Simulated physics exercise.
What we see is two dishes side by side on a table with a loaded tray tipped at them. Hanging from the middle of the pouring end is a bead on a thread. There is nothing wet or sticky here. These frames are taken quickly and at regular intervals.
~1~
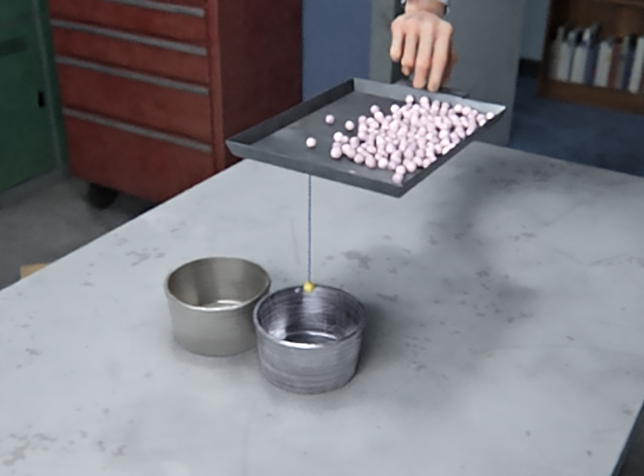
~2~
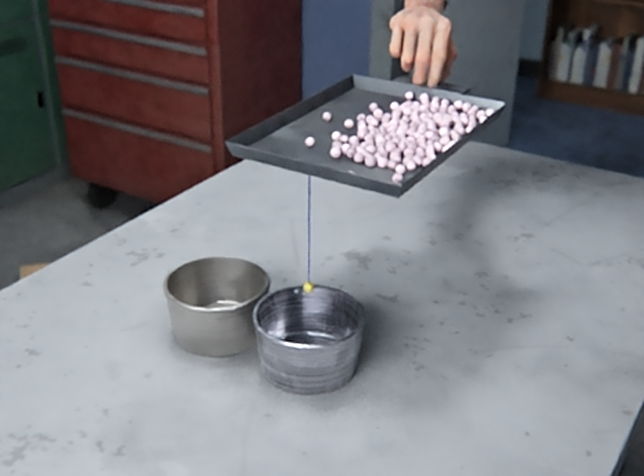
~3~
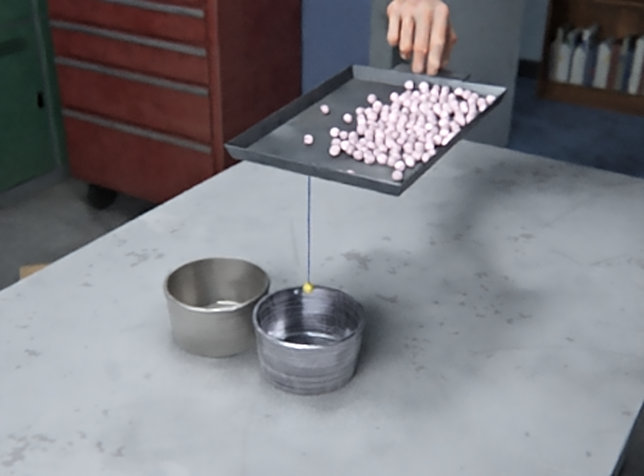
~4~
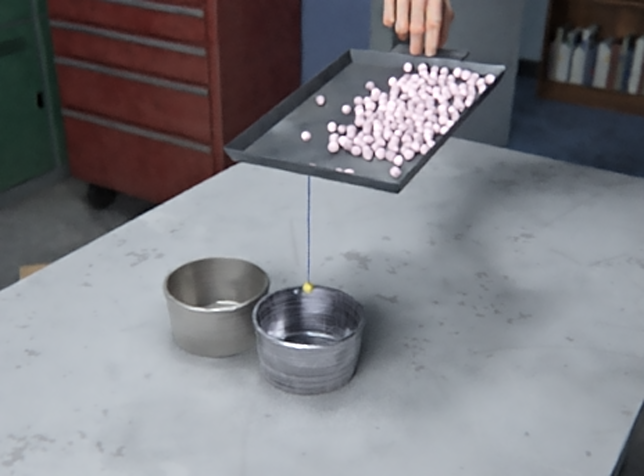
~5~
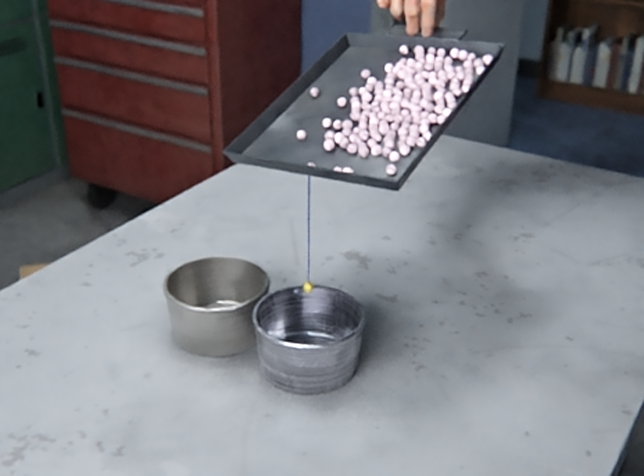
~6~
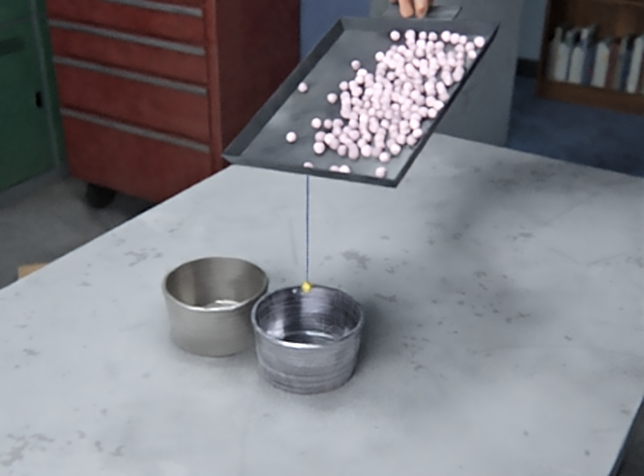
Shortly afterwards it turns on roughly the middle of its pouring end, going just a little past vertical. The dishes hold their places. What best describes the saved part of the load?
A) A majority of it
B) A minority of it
A majority of it.
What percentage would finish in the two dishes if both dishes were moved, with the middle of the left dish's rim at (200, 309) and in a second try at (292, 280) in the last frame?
First placement: Some 70 %; second placement: Some 0 %.
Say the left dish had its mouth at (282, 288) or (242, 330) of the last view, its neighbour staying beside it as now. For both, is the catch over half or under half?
Result - try one, below the halfway mark; try two, below the halfway mark.
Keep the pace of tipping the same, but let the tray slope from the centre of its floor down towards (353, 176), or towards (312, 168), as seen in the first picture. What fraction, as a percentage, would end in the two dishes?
Near 20 % and, after that, 50 %.
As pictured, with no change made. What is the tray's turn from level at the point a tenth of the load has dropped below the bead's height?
Reading: Some 65°.
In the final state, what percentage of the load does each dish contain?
Per hundred pieces, the left dish ends with about 50 and the right dish with about 10.
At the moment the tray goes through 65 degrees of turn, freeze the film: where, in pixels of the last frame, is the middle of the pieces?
Look close to (242, 195) in the last picture.
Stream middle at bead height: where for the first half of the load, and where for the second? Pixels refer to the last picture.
At about (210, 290), then at (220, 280).
Soon after the last picture, tray tipped steeply; about a third on the tray; a stray few in the right dish; a small part in the left dish; a stray few outside both; about half in the air.
A little later, tray tipped past a quarter turn; a small part in the right dish; about half in the left dish; about a third outside both; a small part in the air.
Later still, tray tipped past a quarter turn; a small part in the right dish; about half in the left dish; about a third outside both.
By the end, tray tipped past a quarter turn; a small part in the right dish; about half in the left dish; about a third outside both.
